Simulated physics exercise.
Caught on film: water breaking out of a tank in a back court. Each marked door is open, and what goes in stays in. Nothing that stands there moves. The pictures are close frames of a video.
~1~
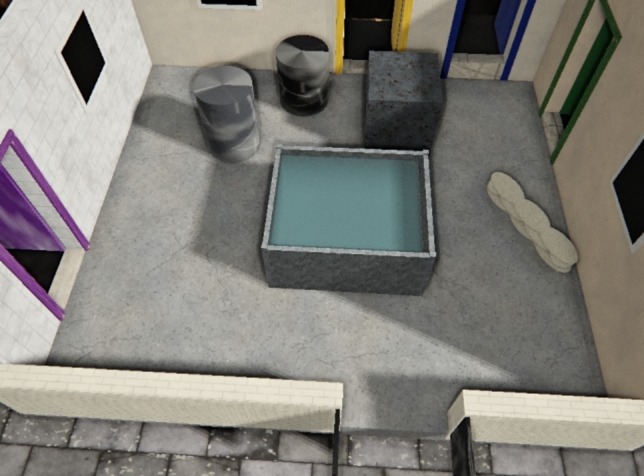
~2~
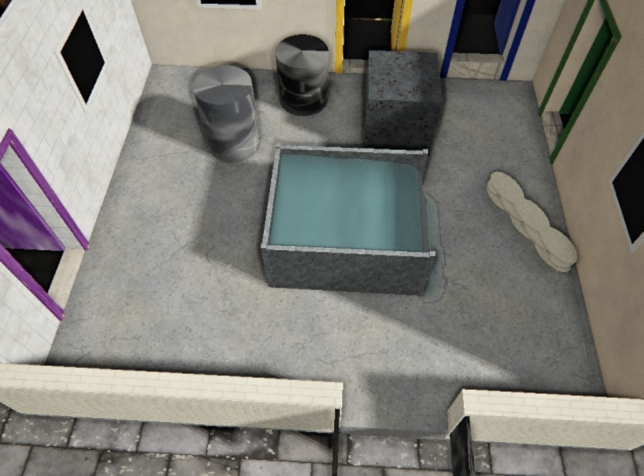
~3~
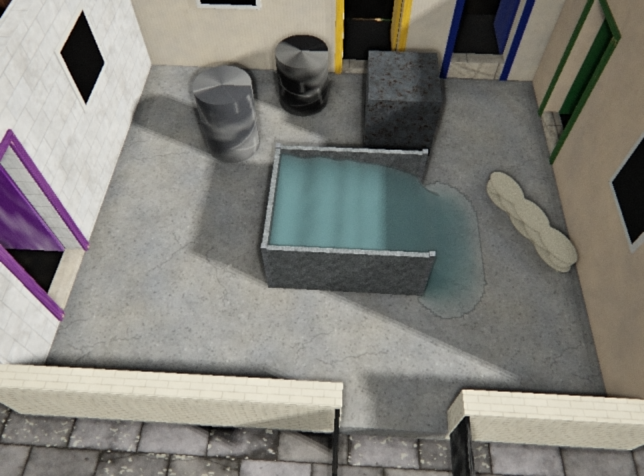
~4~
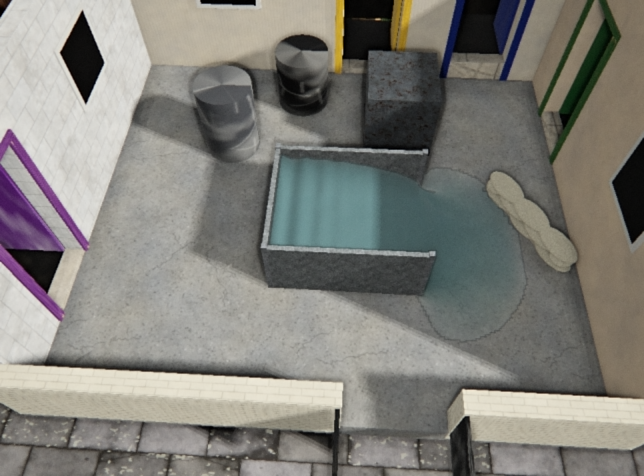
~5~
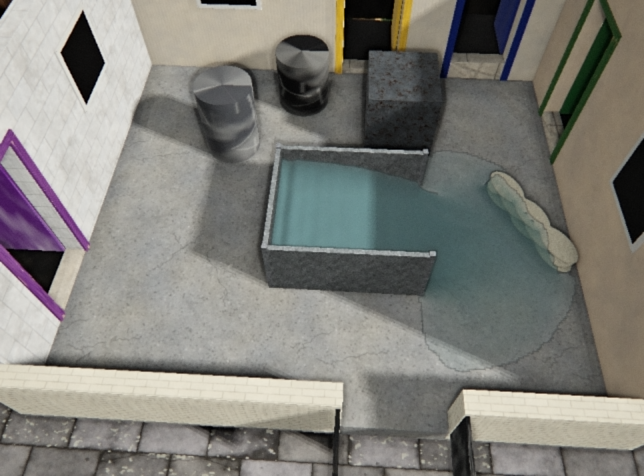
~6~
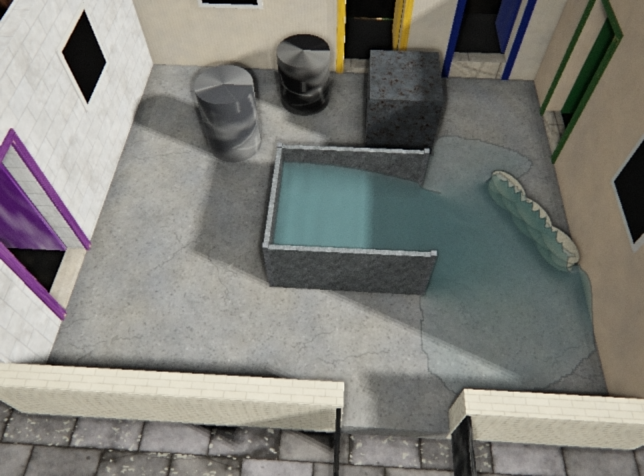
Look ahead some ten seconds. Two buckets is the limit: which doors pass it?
In the end: The green door stays under that; the blue door stays under that; the purple door takes more than that; the yellow door stays under that.
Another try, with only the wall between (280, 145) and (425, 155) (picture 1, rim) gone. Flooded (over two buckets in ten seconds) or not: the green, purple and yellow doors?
Green passes that mark; purple takes less; yellow goes over.
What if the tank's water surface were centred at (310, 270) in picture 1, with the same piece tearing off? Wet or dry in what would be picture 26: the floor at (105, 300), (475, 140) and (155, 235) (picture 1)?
In that order: No water, covered, dry.
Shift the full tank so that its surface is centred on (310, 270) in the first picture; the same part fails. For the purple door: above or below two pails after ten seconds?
In short: Purple door lets less in.
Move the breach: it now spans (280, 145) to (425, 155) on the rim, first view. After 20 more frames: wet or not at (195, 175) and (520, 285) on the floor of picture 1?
As listed: Covered, flooded.
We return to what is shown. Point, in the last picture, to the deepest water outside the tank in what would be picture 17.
I would point to (594, 419).
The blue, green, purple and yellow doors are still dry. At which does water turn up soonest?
That is the green-painted one.
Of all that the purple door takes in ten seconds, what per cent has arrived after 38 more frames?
About 75 per cent.
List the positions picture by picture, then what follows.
The first frame shows the water tank at (350, 201) is whole and still.
In the second frame, water pours out at (419, 227) and has run to (425, 299).
In the third frame, the front is at (459, 310), out from the gap at (418, 231).
In the fourth frame, the front is at (514, 300), out from the gap at (417, 232).
In the fifth frame, the front is at (568, 286), out from the gap at (418, 233).
In the sixth frame, the front is at (591, 339), out from the gap at (419, 233).
A moment on, water covers 25 % of the floor; the green door wet at the sill, nothing in, the blue door not reached, the purple door not reached, the yellow door not reached.
Next, water covers 40 % of the floor; the green door wet at the sill, nothing in, the blue door wet at the sill, nothing in, the purple door not reached, the yellow door not reached.
Then, water covers 65 % of the floor; the green door wet at the sill, nothing in, the blue door wet at the sill, nothing in, the purple door wet at the sill, nothing in, the yellow door wet at the sill, nothing in.
Later, water covers 80 % of the floor; the green door wet at the sill, nothing in, the blue door wet at the sill, nothing in, the purple door far over two buckets in, the yellow door wet at the sill, nothing in.
In the end, water covers 95 % of the floor; the green door wet at the sill, nothing in, the blue door wet at the sill, nothing in, the purple door far over two buckets in, the yellow door wet at the sill, nothing in.
